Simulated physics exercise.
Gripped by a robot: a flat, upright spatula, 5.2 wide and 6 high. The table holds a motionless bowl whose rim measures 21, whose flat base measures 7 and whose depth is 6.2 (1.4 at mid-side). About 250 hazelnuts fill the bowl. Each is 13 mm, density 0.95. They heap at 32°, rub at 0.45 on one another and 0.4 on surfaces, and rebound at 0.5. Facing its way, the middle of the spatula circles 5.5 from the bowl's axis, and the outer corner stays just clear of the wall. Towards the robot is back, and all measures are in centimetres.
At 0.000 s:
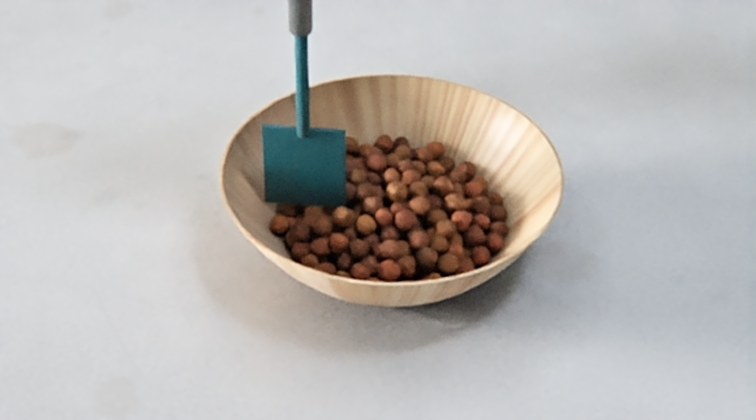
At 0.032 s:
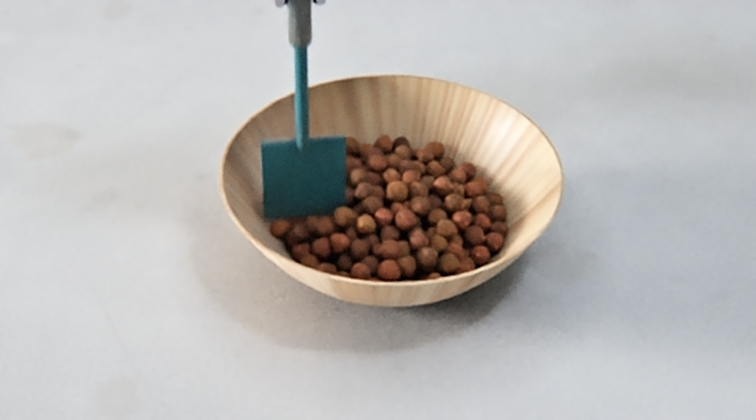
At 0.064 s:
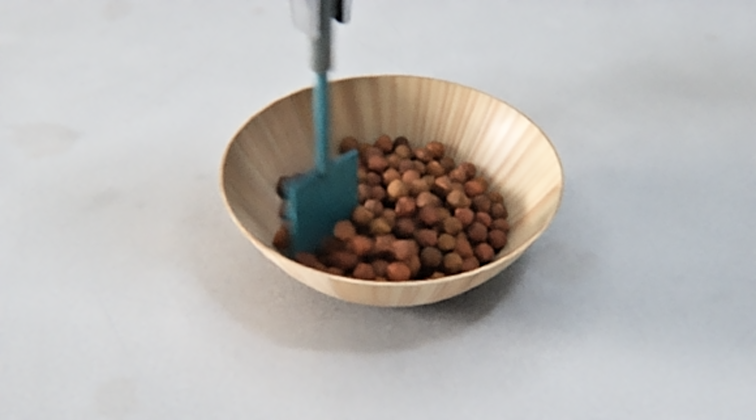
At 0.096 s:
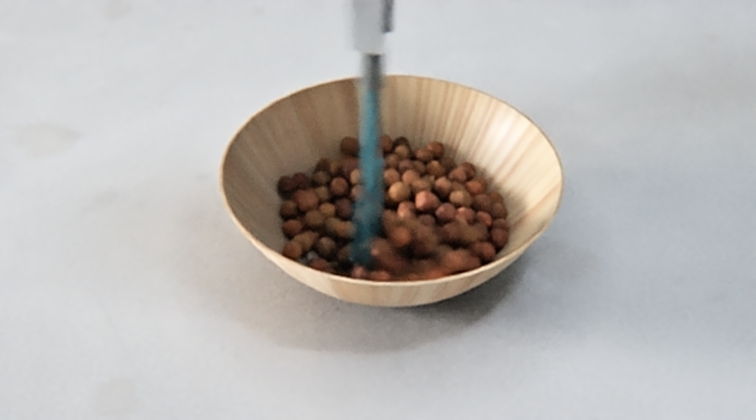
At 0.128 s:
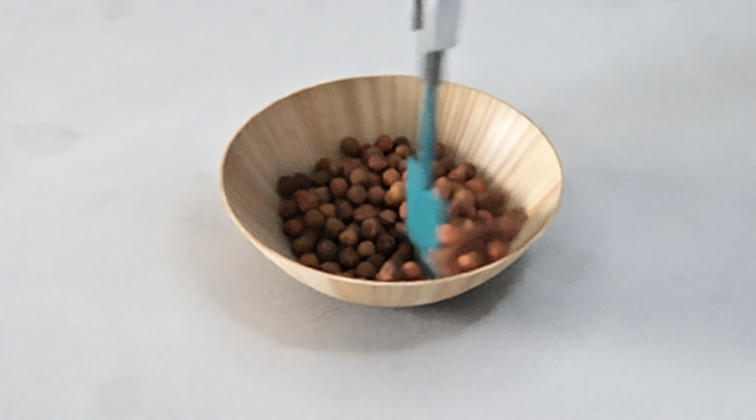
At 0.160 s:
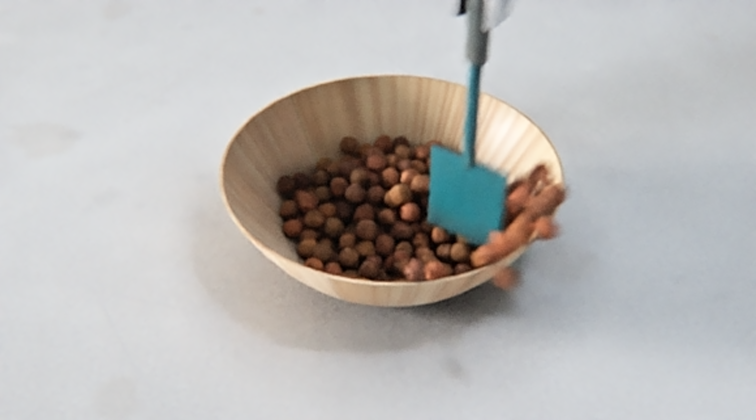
A teal spatula with a grey handle, held upright by a machine gripper only partly in view, starts at the left inside a bowl, seen from above at an angle by a still camera. The pale, striped wooden bowl sits motionless on a light grey surface, filled with reddish-brown hazelnuts. The spatula sweeps along the near side to the right, turning and pushing nuts over the right rim.
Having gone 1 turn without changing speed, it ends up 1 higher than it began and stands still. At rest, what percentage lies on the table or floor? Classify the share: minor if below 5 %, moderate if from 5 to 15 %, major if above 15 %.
Major, above 15 %.
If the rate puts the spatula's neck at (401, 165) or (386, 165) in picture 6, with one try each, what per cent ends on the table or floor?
Roughly 15 per cent on the first try and 15 per cent on the second.
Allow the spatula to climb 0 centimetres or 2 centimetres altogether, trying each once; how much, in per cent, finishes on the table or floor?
Around 35 percent, then 10 percent.
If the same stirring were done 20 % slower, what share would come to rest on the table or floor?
20 per cent.
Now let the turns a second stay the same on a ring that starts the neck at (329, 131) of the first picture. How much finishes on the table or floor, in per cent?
Table or floor share: Near 30 %.
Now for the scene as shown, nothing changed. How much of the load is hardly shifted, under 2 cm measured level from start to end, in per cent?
I'd say something near 55 percent.
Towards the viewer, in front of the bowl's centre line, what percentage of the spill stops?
That share is about 40 per cent.
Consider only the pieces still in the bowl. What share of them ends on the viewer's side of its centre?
Estimate: Some 55 %.
After 0.23 s, 226° round, highest piece 12 above the table; 231 in the bowl, 18 in flight or on the tool.
After 0.30 s, 301° round, highest piece 11 above the table; 215 in the bowl, 7 on the table or floor, 27 in flight or on the tool.
After 0.53 s, 0° round, highest piece 5 above the table; 196 in the bowl, 51 on the table or floor, 2 in flight or on the tool.
After 1.23 s, 0° round, highest piece 4 above the table; 196 in the bowl, 53 on the table or floor.
In the end, 196 in the bowl, 53 on the table or floor. That is 21 % on the table or floor.
